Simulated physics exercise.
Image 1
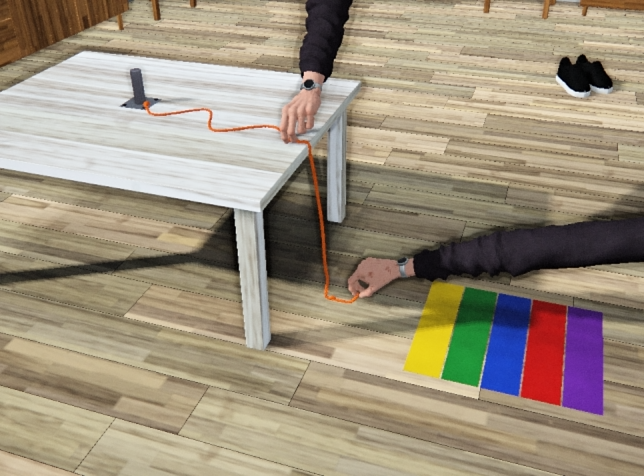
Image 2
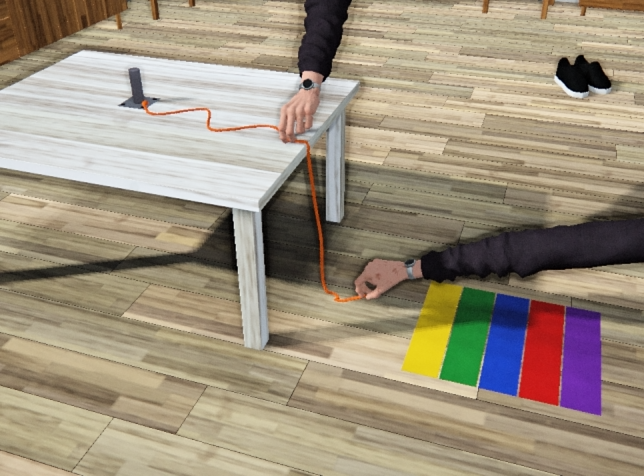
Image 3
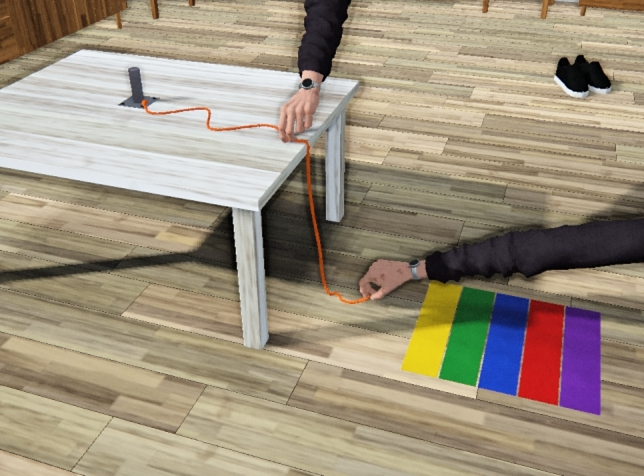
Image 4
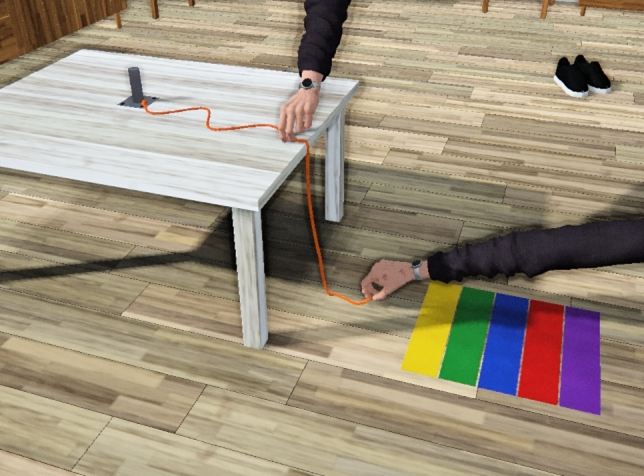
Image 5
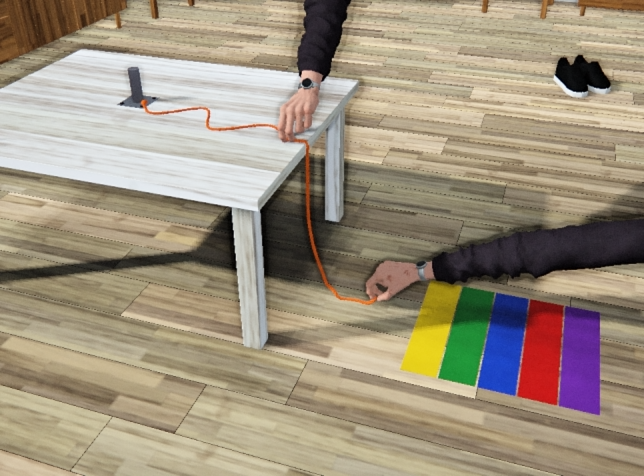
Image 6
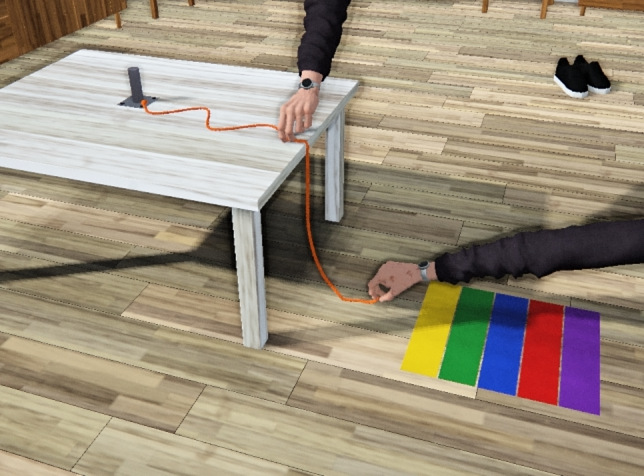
Beside a pale table, a hand draws an orange cord's end slightly right.
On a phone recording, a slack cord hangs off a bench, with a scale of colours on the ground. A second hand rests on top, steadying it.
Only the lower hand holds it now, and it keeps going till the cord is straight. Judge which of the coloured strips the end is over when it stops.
It is over the red strip.
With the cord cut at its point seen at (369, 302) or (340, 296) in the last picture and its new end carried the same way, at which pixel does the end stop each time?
Respectively (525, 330) and (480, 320).
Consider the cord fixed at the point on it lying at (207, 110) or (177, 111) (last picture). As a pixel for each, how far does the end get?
Roughly (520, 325) and (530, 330).
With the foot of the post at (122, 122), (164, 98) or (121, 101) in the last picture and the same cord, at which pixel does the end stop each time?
It works out at around (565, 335), (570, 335) and (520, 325) for the three tries.
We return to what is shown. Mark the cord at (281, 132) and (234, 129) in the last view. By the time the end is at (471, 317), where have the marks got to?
To (320, 160) and (285, 129).
Soon after, end near (471, 317); over green.
After that, end near (519, 326); over blue.
At the stop, end near (548, 332); over red. The end stops over the red strip.
